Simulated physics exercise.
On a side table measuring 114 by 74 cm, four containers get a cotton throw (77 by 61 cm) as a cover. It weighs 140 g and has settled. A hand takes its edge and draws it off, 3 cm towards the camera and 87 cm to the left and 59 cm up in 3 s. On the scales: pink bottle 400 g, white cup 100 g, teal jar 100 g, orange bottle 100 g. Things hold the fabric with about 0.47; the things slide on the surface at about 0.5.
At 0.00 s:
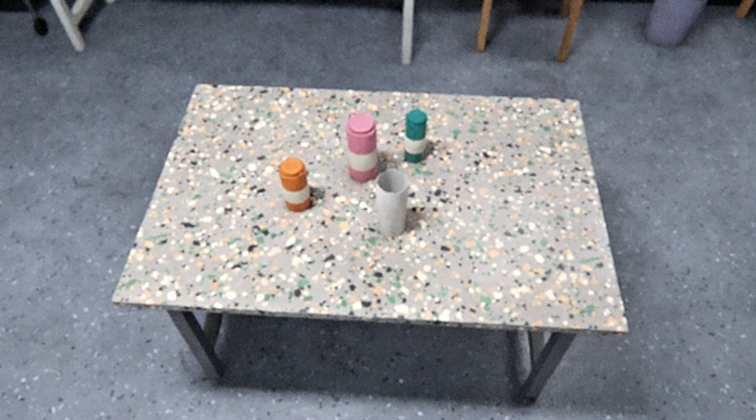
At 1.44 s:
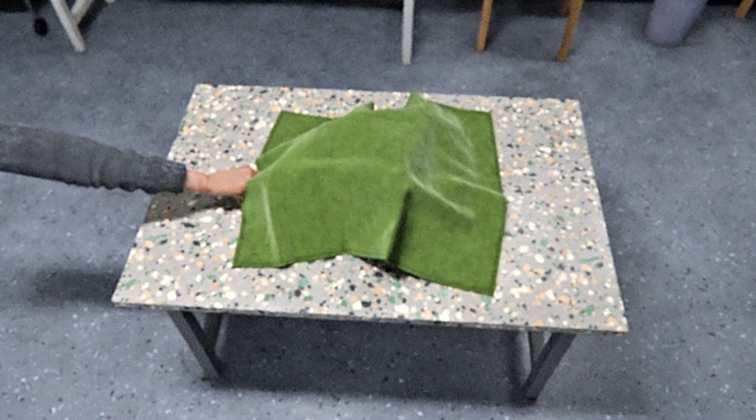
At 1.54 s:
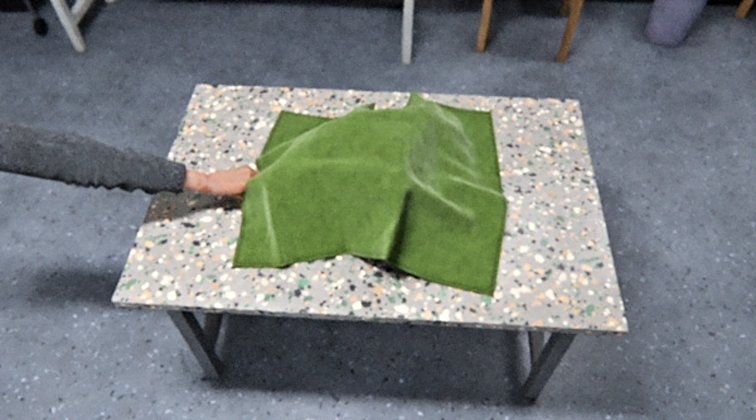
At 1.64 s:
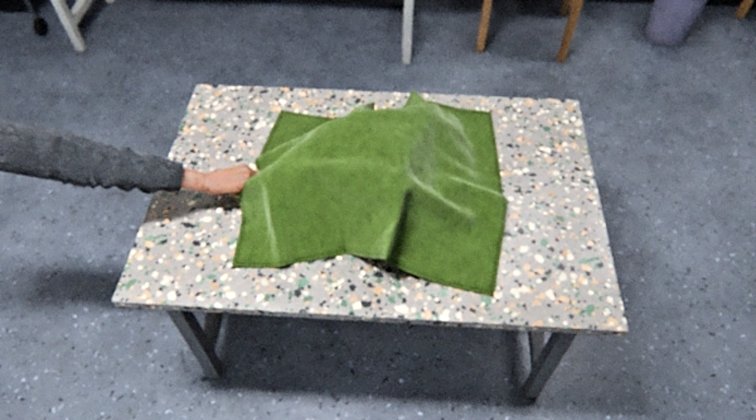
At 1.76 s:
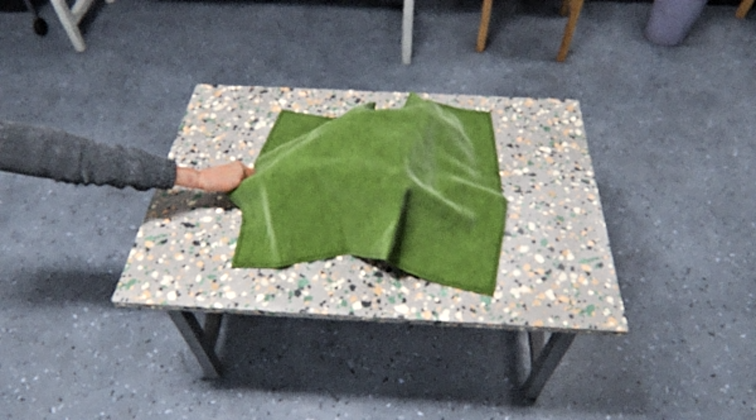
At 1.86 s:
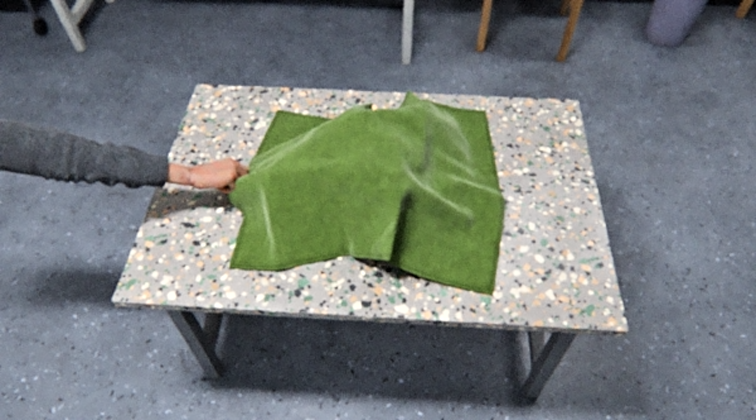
On a speckled table, a hand slightly tugs a green cloth covering four containers leftward.
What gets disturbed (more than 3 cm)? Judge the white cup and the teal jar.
In order: The white cup leaves its place; the teal jar moves.
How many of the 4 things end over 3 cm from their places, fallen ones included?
3 of them.
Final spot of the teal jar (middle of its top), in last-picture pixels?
Near (367, 128).
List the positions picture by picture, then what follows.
In the first picture, white cup (393, 181), 17 cm tall; teal jar (417, 115), 15 cm tall; pink bottle (361, 122), 18 cm tall; orange bottle (291, 165), 14 cm tall.
In the second picture, cotton throw corners (232, 266) (281, 110) (491, 112) (493, 296); grip (257, 189).
In the third picture, cotton throw corners (232, 266) (281, 110); grip (257, 188).
In the fourth picture, cotton throw corners (232, 266) (281, 110); grip (254, 188).
In the fifth picture, cotton throw corners (231, 267) (282, 109); grip (249, 185).
In the sixth picture, cotton throw corners (229, 268) (278, 110) (485, 111) (493, 295); grip (242, 182).
By 2.5 s, middle of the cotton throw at (306, 140); teal jar on its side, 12 cm off its start, white cup on its side, 11 cm off its start.
By 3.2 s, middle of the cotton throw at (163, 127); teal jar on its side, 15 cm off its start, white cup on its side, 11 cm off its start, orange bottle 1 cm off its start.
By 3.9 s, middle of the cotton throw at a place out of view; teal jar on its side, 15 cm off its start at (367, 128), white cup on its side, 11 cm off its start at (351, 199), orange bottle on its side, 11 cm off its start at (252, 196).
By 4.5 s, middle of the cotton throw at a place out of view; teal jar on its side, 15 cm off its start, white cup on its side, 11 cm off its start, orange bottle on its side, 11 cm off its start.
By 5.3 s, middle of the cotton throw at a place out of view; teal jar on its side, 15 cm off its start at (367, 128), white cup on its side, 11 cm off its start at (351, 199), orange bottle on its side, 11 cm off its start at (251, 197).
